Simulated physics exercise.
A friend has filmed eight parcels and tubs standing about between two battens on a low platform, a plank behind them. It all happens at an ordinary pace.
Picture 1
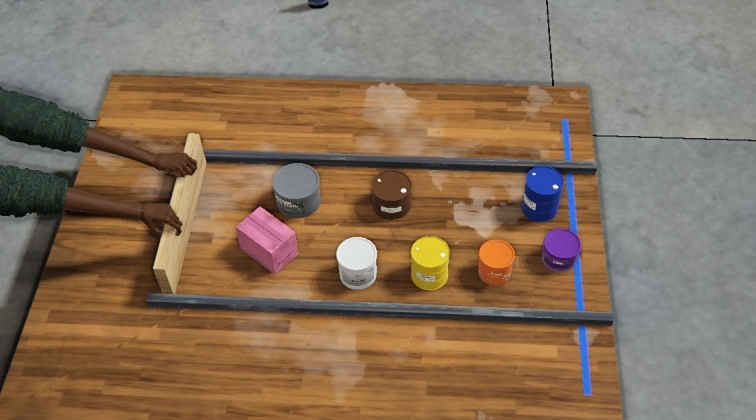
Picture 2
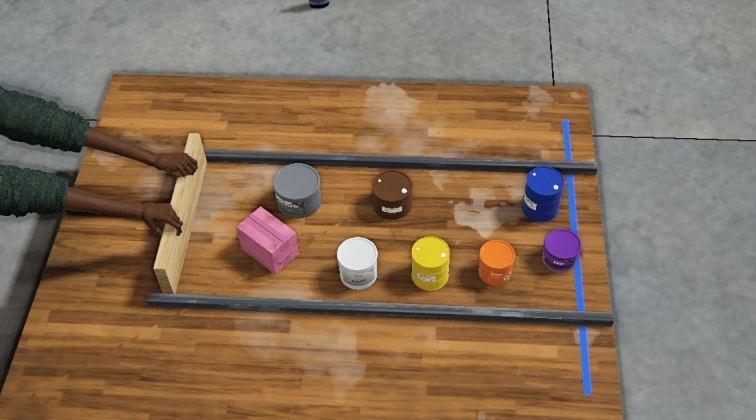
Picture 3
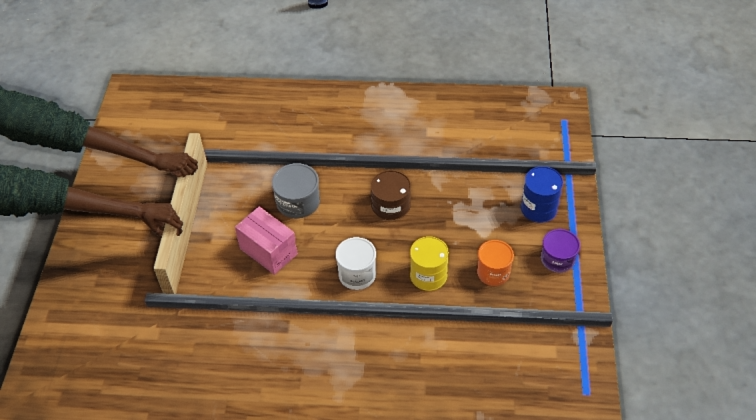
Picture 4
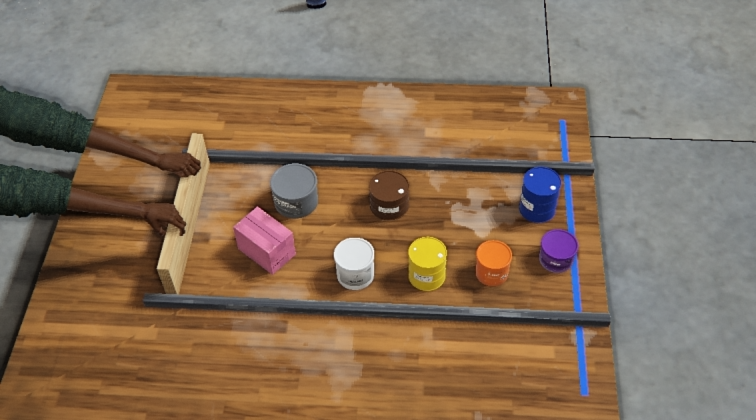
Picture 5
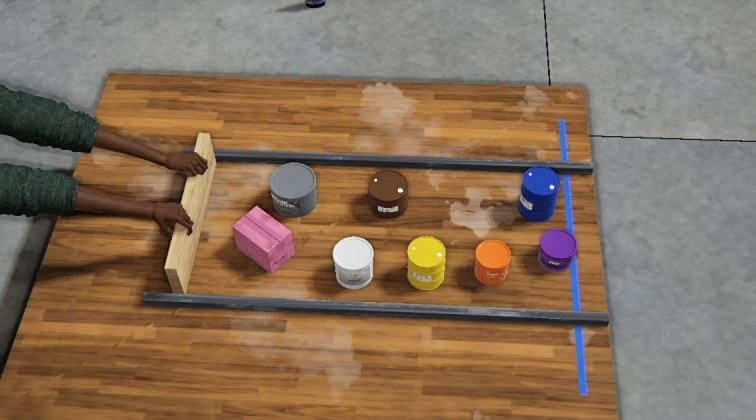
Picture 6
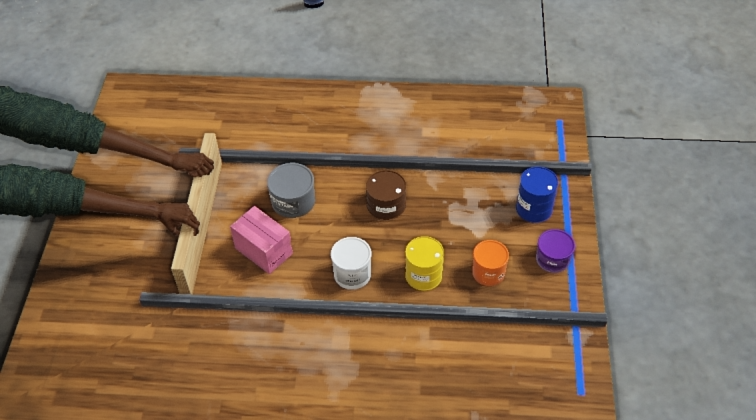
Two hands slide a wooden plank slightly right between two battens, behind eight still containers.
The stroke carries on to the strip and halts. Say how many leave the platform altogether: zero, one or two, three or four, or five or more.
Here the number that fall off is five or more.
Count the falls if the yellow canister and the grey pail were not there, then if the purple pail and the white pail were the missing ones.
Fallen: 3, and 4 in the other try.
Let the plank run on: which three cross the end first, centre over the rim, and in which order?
The order is the blue canister, then the orange pail, then the brown canister.
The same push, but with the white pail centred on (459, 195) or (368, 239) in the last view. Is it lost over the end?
Place by place, it is lost; holds on.
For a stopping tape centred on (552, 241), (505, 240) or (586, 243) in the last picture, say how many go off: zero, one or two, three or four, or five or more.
Taking them in turn, more than four; 1 or 2; five or over.
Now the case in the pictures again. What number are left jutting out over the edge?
Overhanging: 3.
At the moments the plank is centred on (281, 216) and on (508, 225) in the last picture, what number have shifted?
2 and 8.
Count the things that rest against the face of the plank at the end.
In contact: 3.
Early on, none off yet; purple pail at rest near (555, 251); blue canister at rest near (537, 195); orange pail at rest near (490, 264).
A while later, none off yet; purple pail at rest near (555, 251); blue canister at rest near (537, 195); orange pail moving near (493, 263).
Further along, none off yet; purple pail travelled about its own width near (594, 239); blue canister travelled well along near (603, 195); orange pail travelled well along near (587, 264).
Finally, the number that fall off is five or more; lost, brown canister, yellow canister, orange pail, blue canister and purple pail.
